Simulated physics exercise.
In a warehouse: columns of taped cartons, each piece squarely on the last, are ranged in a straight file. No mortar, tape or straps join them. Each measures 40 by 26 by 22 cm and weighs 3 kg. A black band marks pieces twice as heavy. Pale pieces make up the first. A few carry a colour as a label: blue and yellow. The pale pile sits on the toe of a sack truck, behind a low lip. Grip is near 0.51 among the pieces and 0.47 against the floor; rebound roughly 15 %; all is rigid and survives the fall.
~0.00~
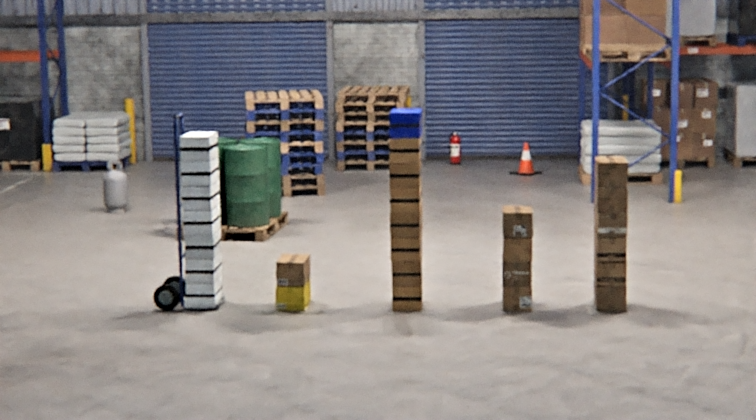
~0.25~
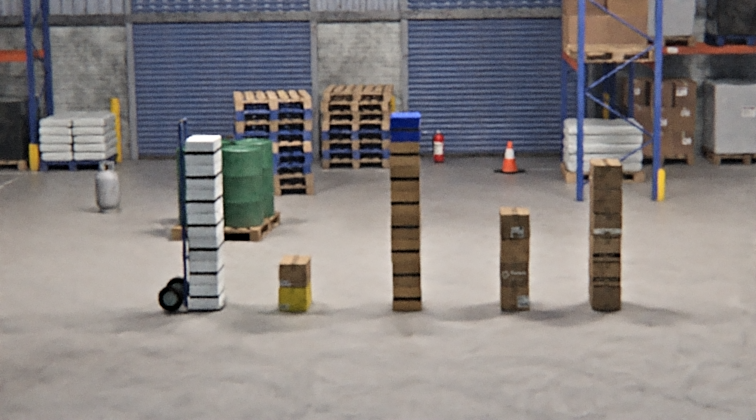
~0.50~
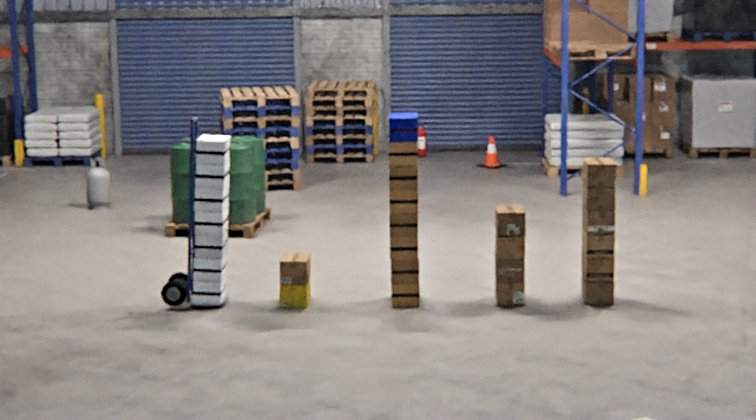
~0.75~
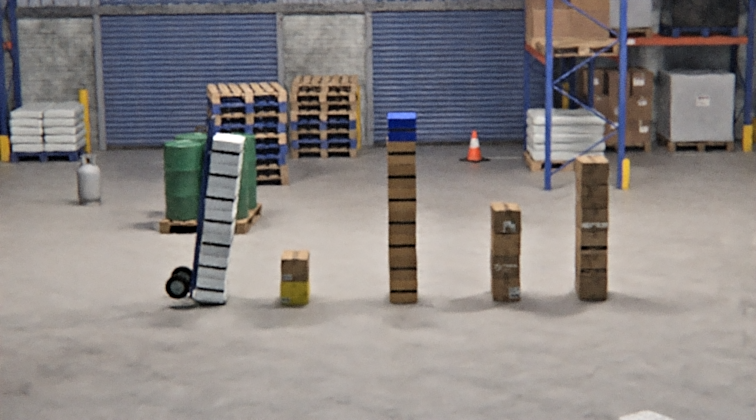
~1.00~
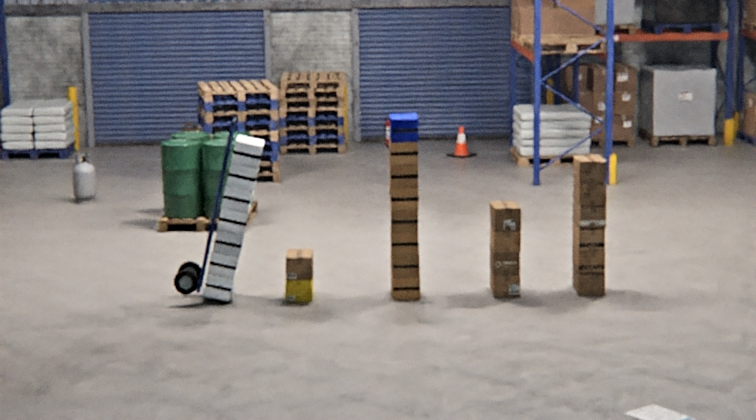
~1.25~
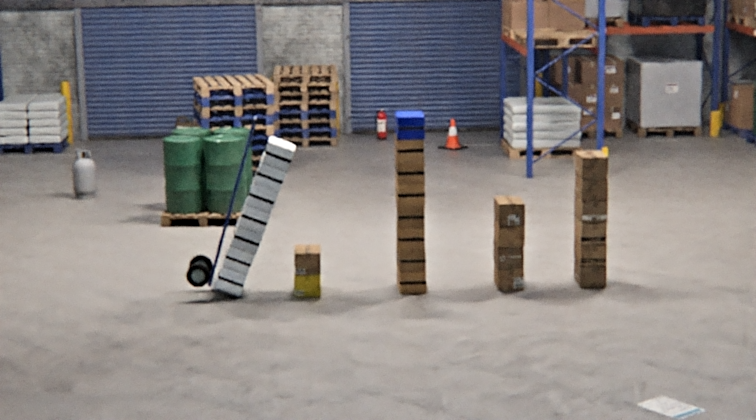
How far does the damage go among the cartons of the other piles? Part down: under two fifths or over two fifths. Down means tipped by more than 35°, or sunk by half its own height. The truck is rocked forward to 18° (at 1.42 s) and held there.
Fewer than two in five of them.
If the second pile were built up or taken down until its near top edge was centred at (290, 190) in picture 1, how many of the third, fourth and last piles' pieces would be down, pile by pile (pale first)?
In that case third 7, fourth 0, last 0.
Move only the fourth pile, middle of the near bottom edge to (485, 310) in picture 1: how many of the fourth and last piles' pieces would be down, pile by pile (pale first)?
In that case fourth 0, last 0.
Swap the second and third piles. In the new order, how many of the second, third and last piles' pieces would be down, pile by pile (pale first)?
Then second 8, third 1, last 0.
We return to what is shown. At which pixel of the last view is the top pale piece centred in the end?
Near (390, 257).
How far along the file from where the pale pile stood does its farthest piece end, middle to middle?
About 160 cm.
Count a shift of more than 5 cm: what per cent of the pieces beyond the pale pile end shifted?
Shifted: 5 per cent.
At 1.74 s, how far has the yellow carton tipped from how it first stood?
About 0°.
After 1.36 s, 0 of the pale pile down; none of the 20 other cartons down.
After 1.52 s, 7 of the pale pile down; none of the 20 other cartons down.
After 1.74 s, 7 of the pale pile down; none of the 20 other cartons down, 1 disturbed.
After 1.98 s, 7 of the pale pile down; none of the 20 other cartons down, 8 disturbed; blue carton 19 mm from its place.
In the end (3.0 s), 7 of the pale pile down; none of the 20 other cartons down, 9 disturbed; blue carton unmoved; yellow carton 18 mm from its place. That is 0 per cent. From the last view, middles, blue carton near (411, 125), yellow carton near (310, 281).
